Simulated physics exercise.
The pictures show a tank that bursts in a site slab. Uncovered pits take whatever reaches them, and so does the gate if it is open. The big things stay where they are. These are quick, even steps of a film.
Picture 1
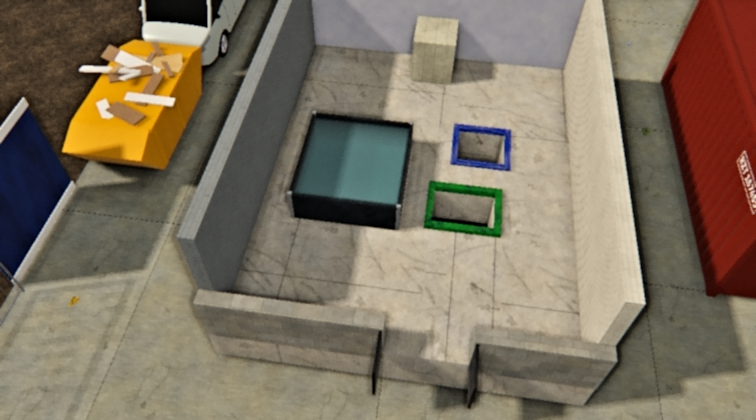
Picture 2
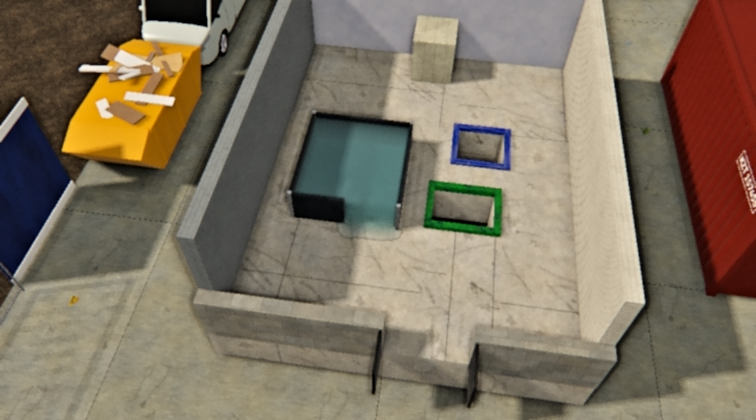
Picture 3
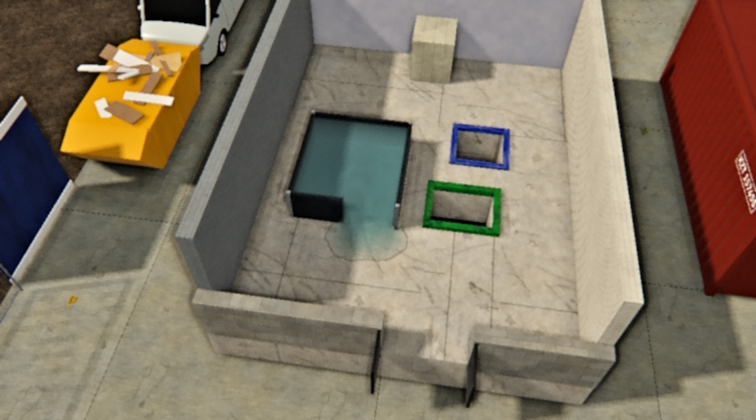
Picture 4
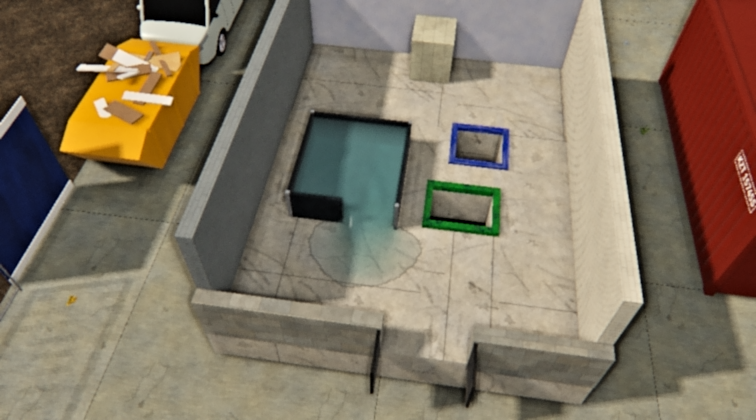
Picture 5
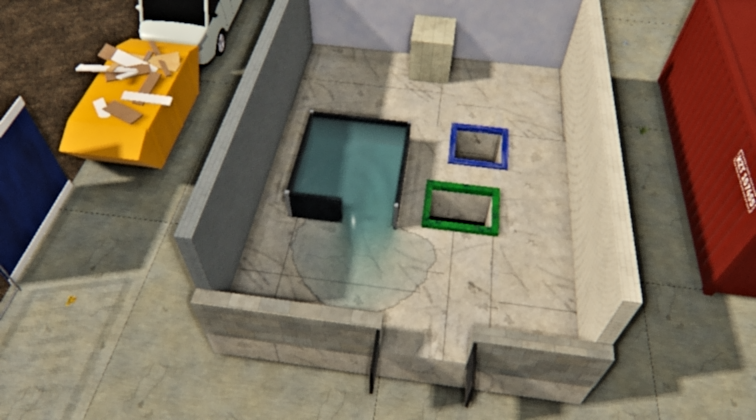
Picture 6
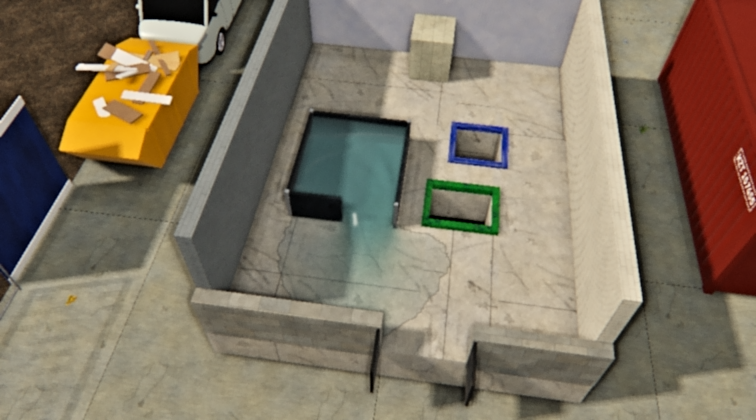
Water pouring from an opening in the front of a dark-edged tank and spreading across a walled, pale slab floor.
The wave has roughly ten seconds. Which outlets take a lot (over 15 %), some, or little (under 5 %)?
In the end: The gate takes over 15 %; the green pit takes under 5 %; the blue pit takes under 5 %.
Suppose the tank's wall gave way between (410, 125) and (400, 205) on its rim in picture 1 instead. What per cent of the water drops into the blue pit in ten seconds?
Per cent: Blue 15.
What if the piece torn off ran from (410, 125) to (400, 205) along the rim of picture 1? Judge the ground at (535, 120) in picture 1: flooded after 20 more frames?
Answer: Awash.
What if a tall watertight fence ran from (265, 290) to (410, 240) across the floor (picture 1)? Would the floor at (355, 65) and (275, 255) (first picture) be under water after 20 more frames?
In turn: Dry, wet.
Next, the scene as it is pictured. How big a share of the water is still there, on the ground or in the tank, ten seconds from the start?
About 70 per cent.
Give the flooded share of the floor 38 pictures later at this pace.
About 55 per cent.
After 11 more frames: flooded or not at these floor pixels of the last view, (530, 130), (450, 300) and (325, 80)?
In turn: Clear, covered, free of water.
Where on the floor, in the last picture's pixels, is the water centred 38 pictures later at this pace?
I would point to (365, 220).
A moment on, water covers 20 % of the floor; the gate 1 %, the green pit 0 %, the blue pit 0 %.
Next, water covers 25 % of the floor; the gate 7 %, the green pit 0 %, the blue pit 0 %.
Then, water covers 35 % of the floor; the gate 15 %, the green pit 0 %, the blue pit 0 %.
Later, water covers 55 % of the floor; the gate 23 %, the green pit 0 %, the blue pit 0 %.
In the end, water covers 80 % of the floor; the gate 30 %, the green pit 0 %, the blue pit 0 %.
